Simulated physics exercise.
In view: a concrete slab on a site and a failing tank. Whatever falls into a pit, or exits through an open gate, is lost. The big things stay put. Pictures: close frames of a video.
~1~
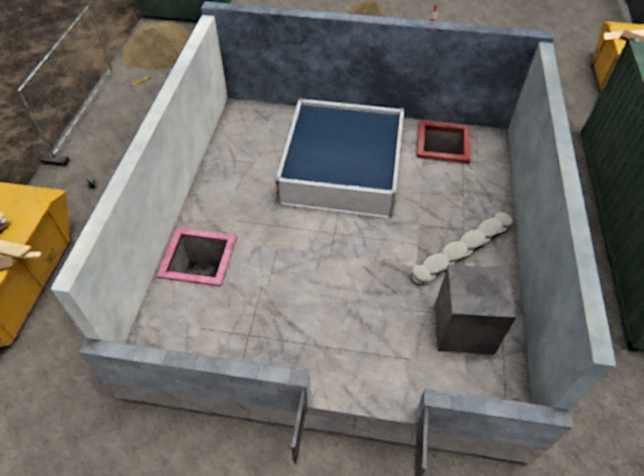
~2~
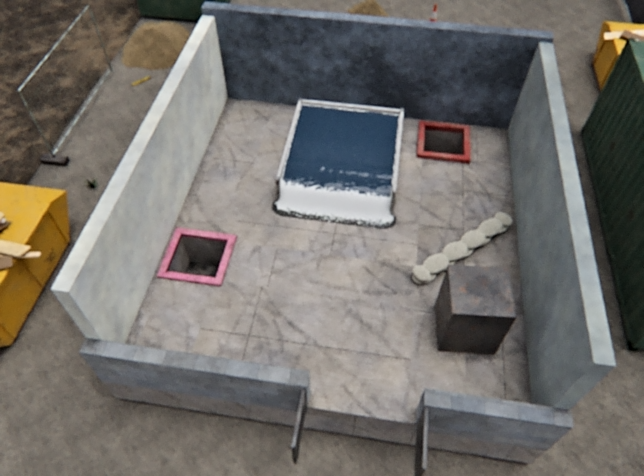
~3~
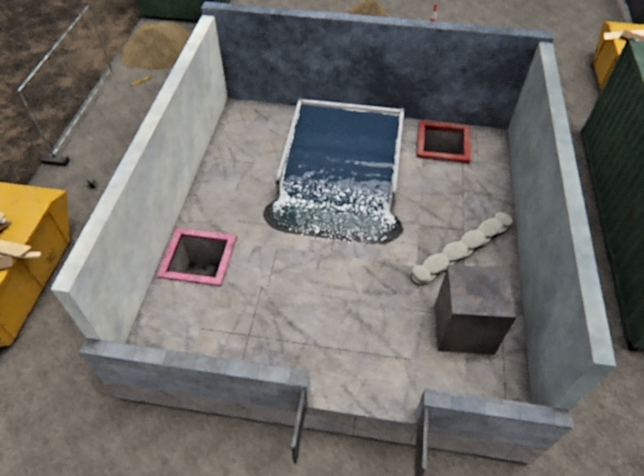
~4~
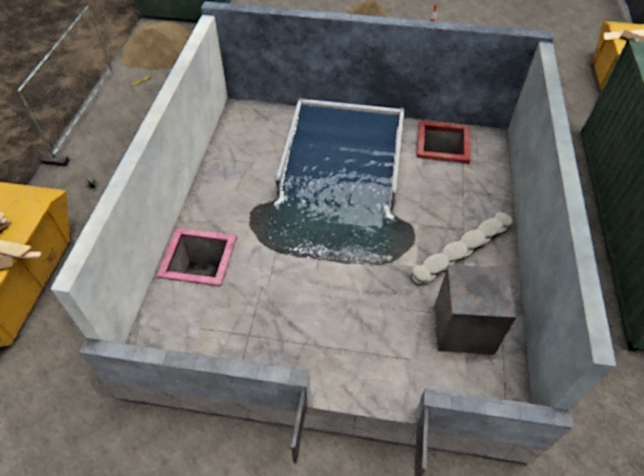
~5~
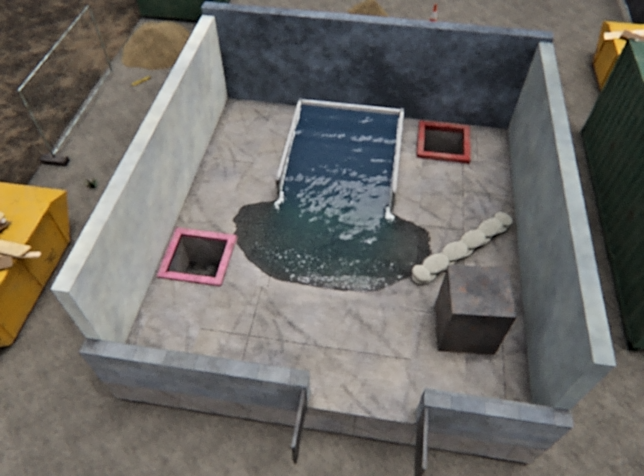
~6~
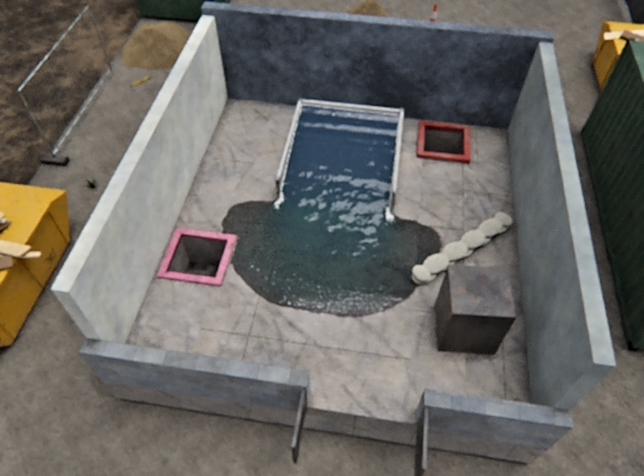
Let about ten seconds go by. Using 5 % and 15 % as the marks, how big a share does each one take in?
Shares taken in: Gate - over 15 %; pink pit - between 5 and 15 %; red pit - under 5 %.
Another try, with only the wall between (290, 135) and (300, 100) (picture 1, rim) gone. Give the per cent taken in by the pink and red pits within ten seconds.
Estimates in per cent: Pink 25, red 2.
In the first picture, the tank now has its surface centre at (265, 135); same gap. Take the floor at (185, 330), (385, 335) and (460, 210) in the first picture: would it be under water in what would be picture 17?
In order: Inundated, then inundated, then unflooded.
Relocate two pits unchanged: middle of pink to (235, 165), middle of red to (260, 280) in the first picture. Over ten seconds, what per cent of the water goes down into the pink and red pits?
Per cent by pit - pink: 2 / red: 10.
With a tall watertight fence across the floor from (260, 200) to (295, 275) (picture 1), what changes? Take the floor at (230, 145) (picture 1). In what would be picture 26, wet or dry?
Verdict: The spot is spared.
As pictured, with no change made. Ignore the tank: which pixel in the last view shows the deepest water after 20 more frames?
Near (130, 363).
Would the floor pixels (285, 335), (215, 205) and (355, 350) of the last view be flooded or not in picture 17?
Taking them in the order given: Swamped, then spared, then swamped.
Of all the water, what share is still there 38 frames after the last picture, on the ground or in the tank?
My reckoning gives about 62 %.
A moment on, water covers 40 % of the floor; the gate 0 %, the pink pit 0 %, the red pit 0 %.
Next, water covers 45 % of the floor; the gate 6 %, the pink pit 1 %, the red pit 0 %.
Then, water covers 55 % of the floor; the gate 18 %, the pink pit 2 %, the red pit 0 %.
Later, water covers 75 % of the floor; the gate 30 %, the pink pit 7 %, the red pit 0 %.
In the end, water covers 80 % of the floor; the gate 37 %, the pink pit 8 %, the red pit 0 %.
